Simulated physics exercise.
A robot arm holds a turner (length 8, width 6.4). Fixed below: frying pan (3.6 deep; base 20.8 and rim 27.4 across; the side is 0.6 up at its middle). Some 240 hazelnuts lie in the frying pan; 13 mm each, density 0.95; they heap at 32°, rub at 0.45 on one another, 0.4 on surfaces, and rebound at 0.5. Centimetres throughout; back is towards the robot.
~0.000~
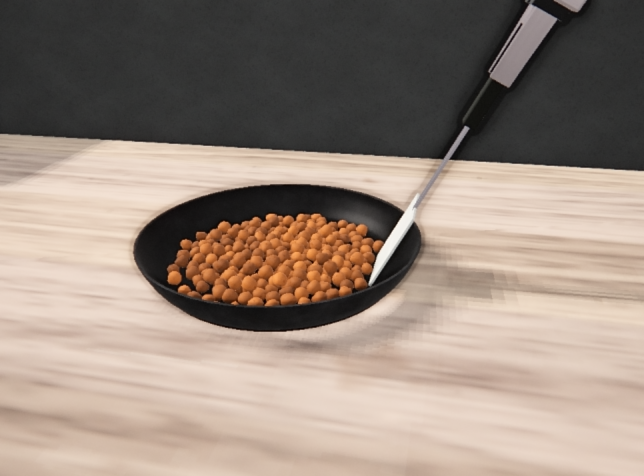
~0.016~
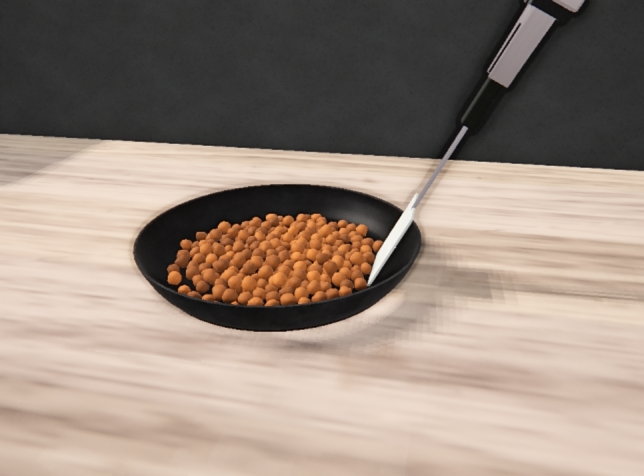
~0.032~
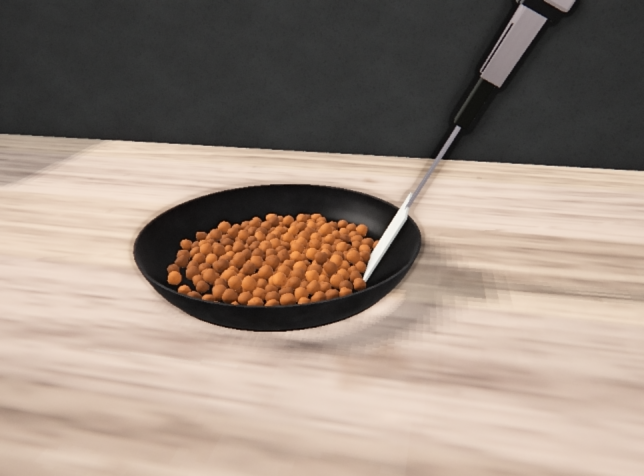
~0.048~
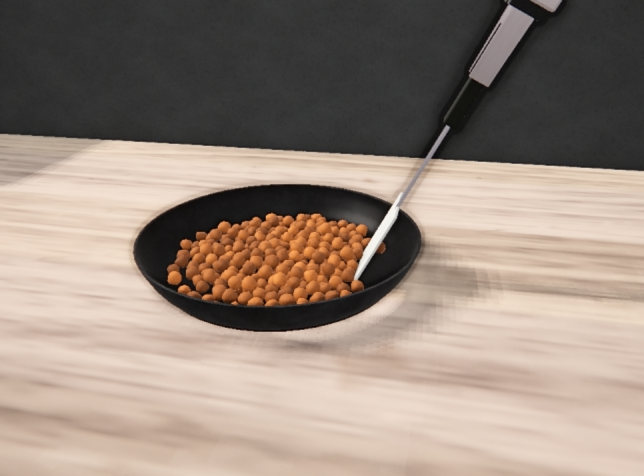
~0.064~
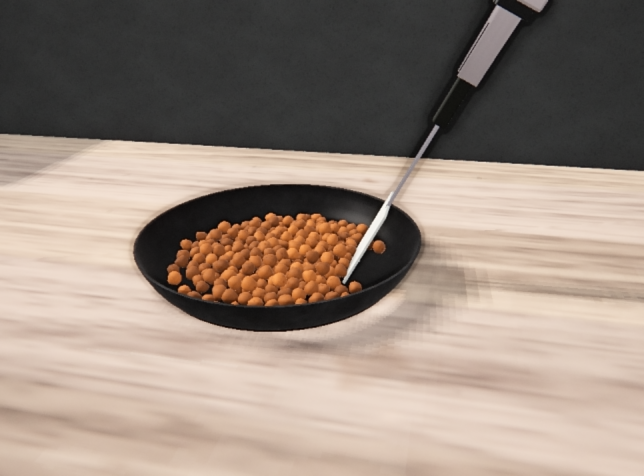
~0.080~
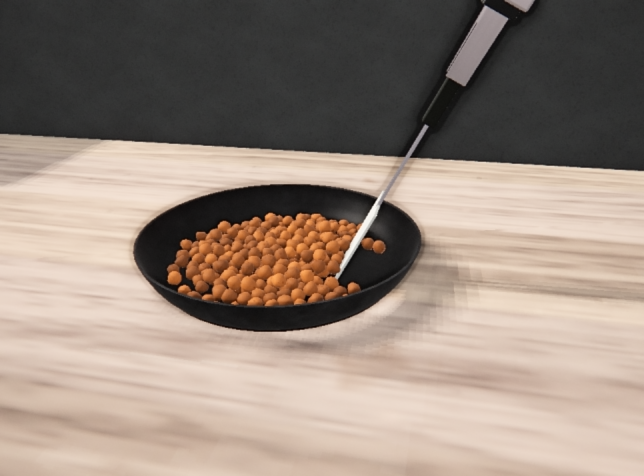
A black frying pan heaped with small orange-brown hazelnuts sits on a pale, streaked wooden surface before a dark grey wall, seen from slightly above by a still camera. A slanted turner with a white blade and a black and light-grey holder reaches in from the upper right. The tool slides gradually left through the heap's right edge, nudging nuts and leaving a few behind it.
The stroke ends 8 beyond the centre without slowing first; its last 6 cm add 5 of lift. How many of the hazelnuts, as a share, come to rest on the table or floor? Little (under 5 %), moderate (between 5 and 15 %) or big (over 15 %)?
Share on the table or floor: Little (under 5 %).
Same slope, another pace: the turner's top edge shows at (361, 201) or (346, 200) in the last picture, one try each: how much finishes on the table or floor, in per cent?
About 5 and 10 per cent.
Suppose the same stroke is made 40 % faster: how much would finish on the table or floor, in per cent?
It would be near 5 per cent.
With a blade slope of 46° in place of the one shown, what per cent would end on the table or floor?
Then about 5 per cent.
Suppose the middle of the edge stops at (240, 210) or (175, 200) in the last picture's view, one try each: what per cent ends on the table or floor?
Some 0 and 5 per cent.
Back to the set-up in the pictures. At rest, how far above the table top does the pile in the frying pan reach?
Roughly 3.5 cm.
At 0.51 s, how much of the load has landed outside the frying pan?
Some 0 per cent.
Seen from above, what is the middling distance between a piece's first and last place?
About 3 cm.
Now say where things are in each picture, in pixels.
In the first picture, the turner top edge at (416, 206), sloping 63°; upper third of the load around (280, 251), from x 175 to 380, top at y 220; 239 in the frying pan.
In the second picture, the turner top edge at (415, 206), sloping 63°; upper third of the load around (280, 250), from x 175 to 380, top at y 220.
In the third picture, the turner top edge at (409, 205), sloping 63°; upper third of the load around (284, 250), from x 175 to 380, top at y 220.
In the fourth picture, the turner top edge at (399, 204), sloping 63°; upper third of the load around (284, 249), from x 175 to 380, top at y 220.
In the fifth picture, the turner top edge at (389, 204), sloping 63°; upper third of the load around (285, 250), from x 175 to 380, top at y 220.
In the sixth picture, the turner top edge at (380, 203), sloping 63°; upper third of the load around (286, 249), from x 175 to 380, top at y 220; 239 in the frying pan.
After 0.17 s, sloping 63°, highest piece 3 above the table; 239 in the frying pan.
After 0.27 s, sloping 63°, highest piece 4 above the table; 239 in the frying pan.
After 0.51 s, sloping 63°, highest piece 3 above the table; 239 in the frying pan.
After 1.56 s, sloping 63°, highest piece 3 above the table; 239 in the frying pan.
In the end, 239 in the frying pan. That is 0 % on the table or floor.
